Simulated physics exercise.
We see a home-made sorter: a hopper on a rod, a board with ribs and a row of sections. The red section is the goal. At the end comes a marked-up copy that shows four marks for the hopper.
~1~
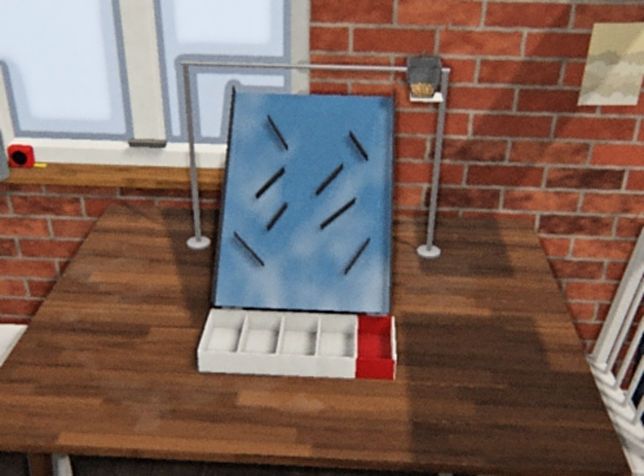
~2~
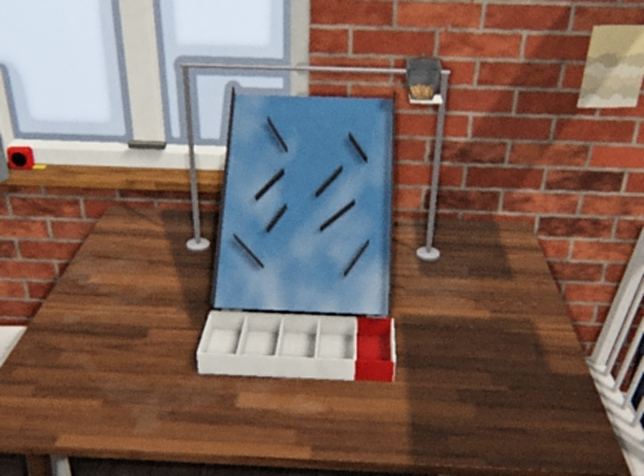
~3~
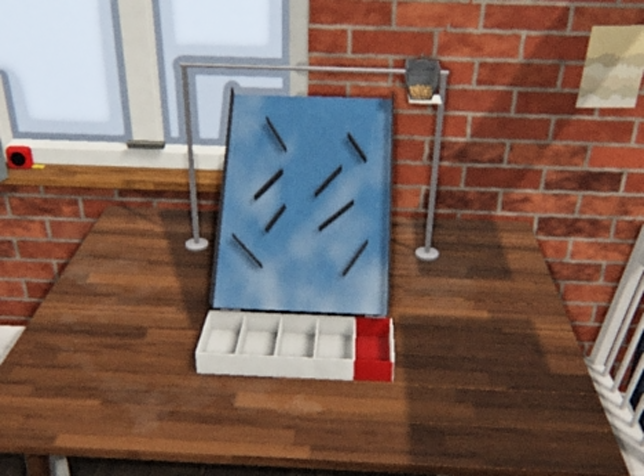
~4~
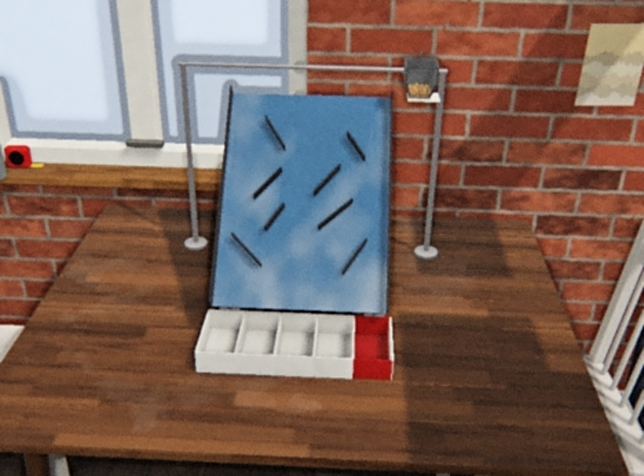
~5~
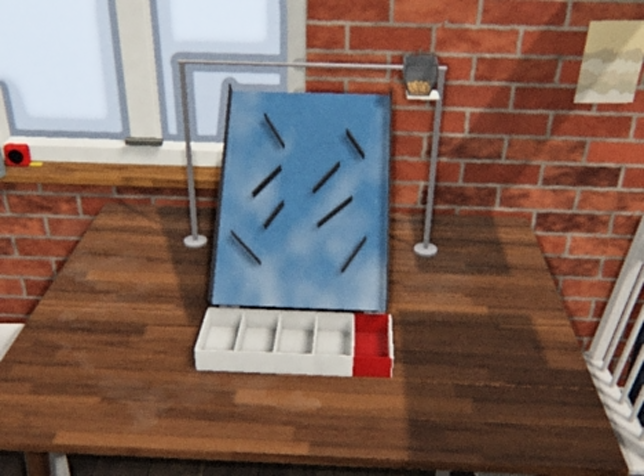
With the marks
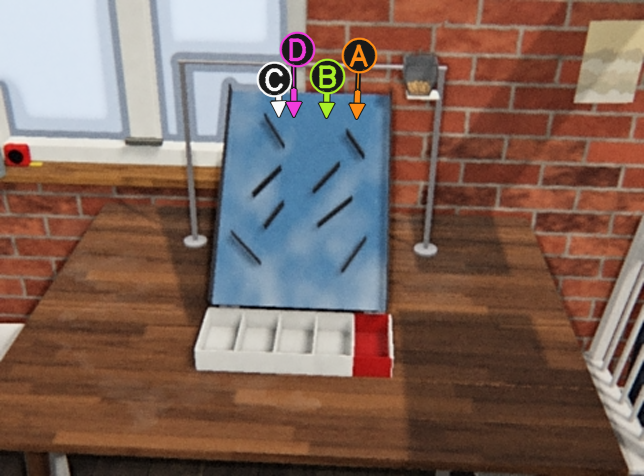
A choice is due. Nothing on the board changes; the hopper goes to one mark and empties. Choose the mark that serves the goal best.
A.
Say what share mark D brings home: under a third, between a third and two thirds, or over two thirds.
Mark D gives under a third.
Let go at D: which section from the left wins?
It is the third one.
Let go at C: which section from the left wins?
It is the third one.
On the marked copy, mark A meets the board at (356, 113); mark B meets the board at (326, 112); mark C meets the board at (278, 110); mark D meets the board at (293, 111).
With A, close to two thirds in the red section, close to a quarter in other sections, a small share outside the box.
With B, a small share in the red section, the bulk in other sections, a small share outside the box.
With C, none at all in the red section, the bulk in other sections, a small share outside the box.
With D, only a few in the red section, the bulk in other sections, a small share outside the box.
